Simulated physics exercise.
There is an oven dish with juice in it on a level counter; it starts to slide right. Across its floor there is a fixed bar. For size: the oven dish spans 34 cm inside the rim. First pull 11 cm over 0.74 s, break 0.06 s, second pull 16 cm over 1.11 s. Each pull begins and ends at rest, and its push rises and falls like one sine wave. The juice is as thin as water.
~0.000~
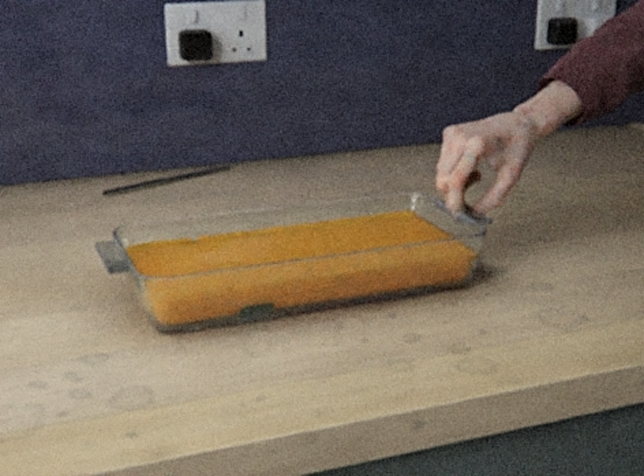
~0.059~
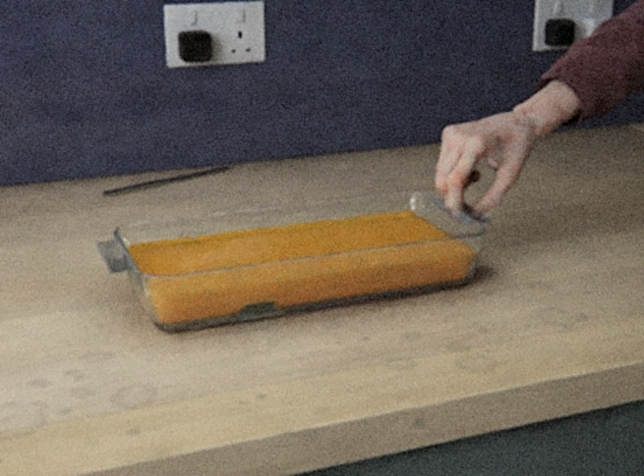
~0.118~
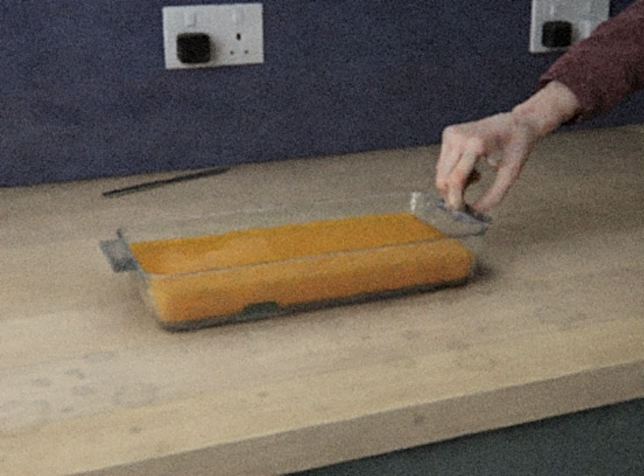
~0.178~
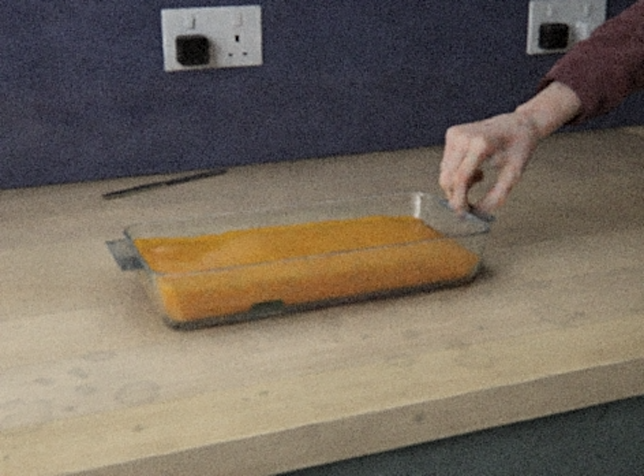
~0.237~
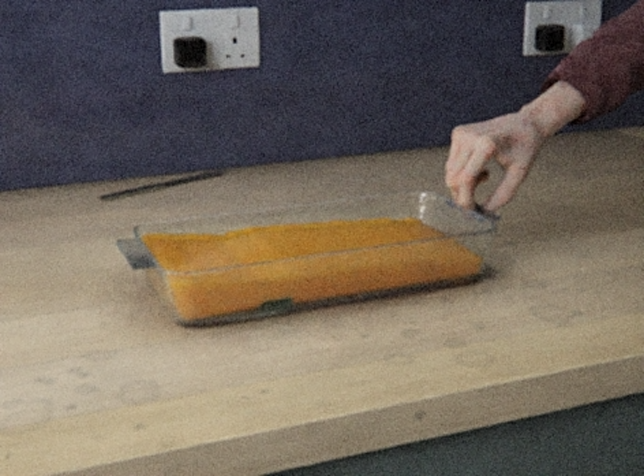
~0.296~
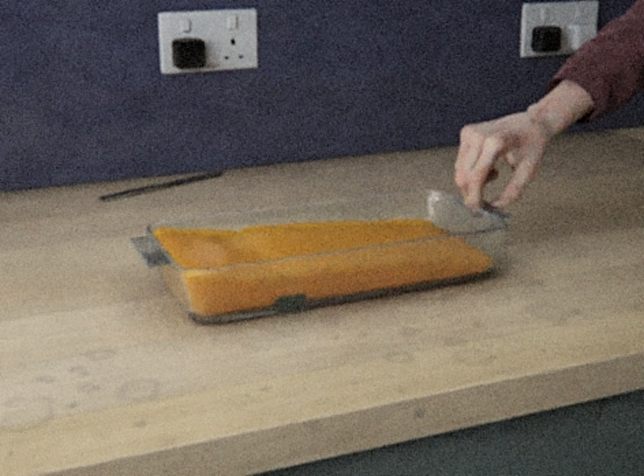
In this clip, a hand grips the right end of a clear oven dish of orange juice on a wooden counter, and the dish slides slightly right as the juice surface tilts, rising toward the left end.
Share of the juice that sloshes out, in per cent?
18 per cent.
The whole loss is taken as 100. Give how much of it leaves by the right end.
About 60 percent.
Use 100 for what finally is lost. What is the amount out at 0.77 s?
Roughly 0%.
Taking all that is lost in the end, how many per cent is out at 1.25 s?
Around 20%.
Then, 0.77 s in, it has gone 11 cm; 0 per cent is out over the left end and 0 over the right.
Then, 1.25 s in, it has gone 16 cm; 1 per cent is out over the left end and 3 over the right.
Then, 1.72 s in, it has gone 27 cm; 7 per cent is out over the left end and 3 over the right.
Then, 2.20 s in, it has gone 27 cm; 7 per cent is out over the left end and 10 over the right.
Finally, 18 per cent is out in all, 7 of it over the left end.
